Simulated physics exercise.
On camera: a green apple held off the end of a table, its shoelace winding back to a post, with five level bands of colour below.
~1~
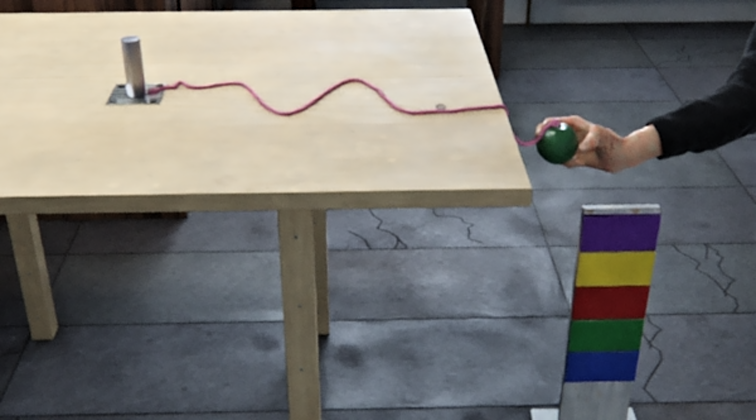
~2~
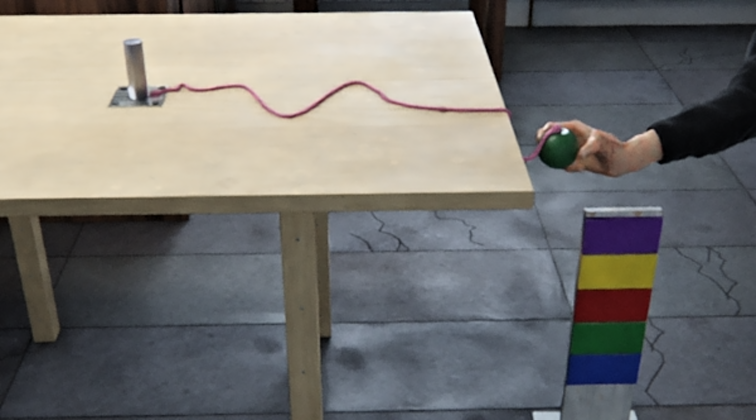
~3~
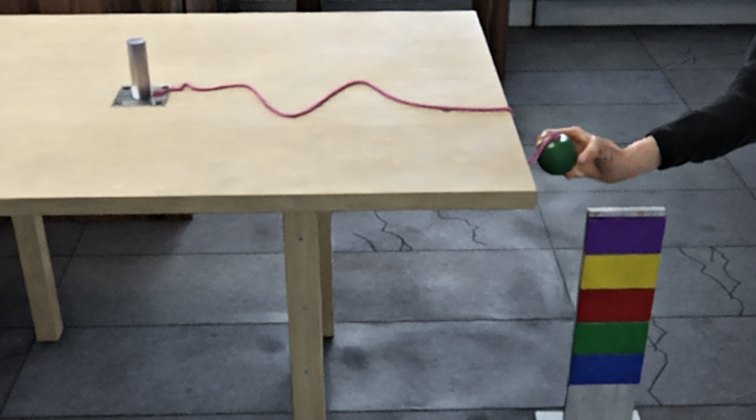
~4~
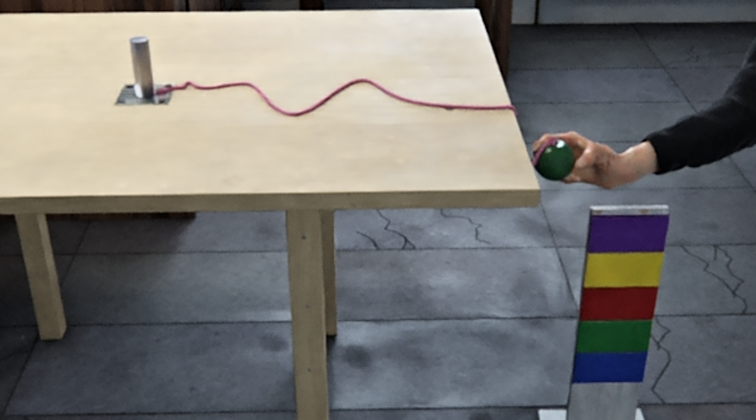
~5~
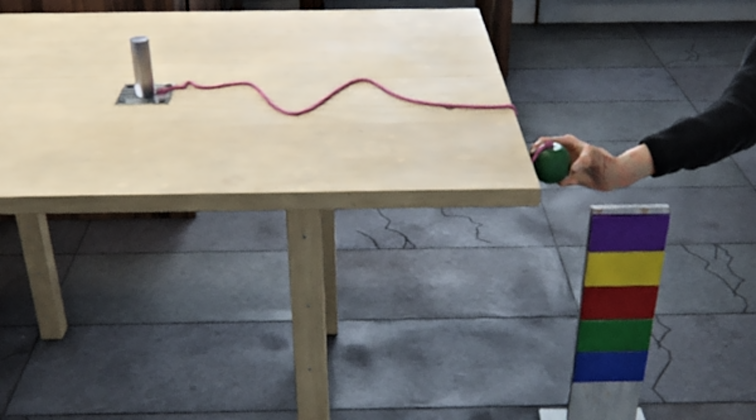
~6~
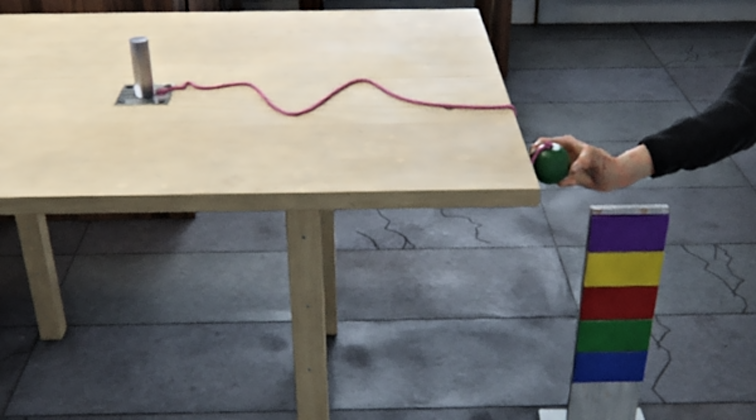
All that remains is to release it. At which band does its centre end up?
Its middle rests at the green band.
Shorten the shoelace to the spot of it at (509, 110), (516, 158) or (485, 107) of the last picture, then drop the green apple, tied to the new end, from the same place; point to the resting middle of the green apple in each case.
The places are (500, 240), (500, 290) and (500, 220).
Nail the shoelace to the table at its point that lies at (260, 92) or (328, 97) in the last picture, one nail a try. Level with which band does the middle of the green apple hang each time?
Taking them in turn: Red; yellow.
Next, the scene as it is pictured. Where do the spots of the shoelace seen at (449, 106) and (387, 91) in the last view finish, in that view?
At (505, 176), then (510, 110).
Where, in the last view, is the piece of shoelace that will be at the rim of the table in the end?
That spot is around (383, 89).
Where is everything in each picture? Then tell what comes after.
In the first frame, green apple (557, 144); purple (621, 235); yellow (616, 270); red (611, 304); green (606, 336); blue (602, 368).
In the second frame, green apple (558, 148); shoelace through (190, 89) (263, 105) (327, 96) (390, 101) (500, 111).
In the third frame, green apple (557, 155).
In the fourth frame, green apple (554, 160); shoelace through (196, 87) (269, 103) (333, 94) (401, 98) (509, 110).
In the fifth frame, green apple (551, 163).
In the sixth frame, green apple (550, 164); shoelace through (196, 87) (269, 103) (332, 94) (401, 98) (509, 110).
A little later, apple near (475, 321); level with green.
Next, apple near (502, 332); level with green.
When it is over, apple near (493, 333); level with green. The green one.
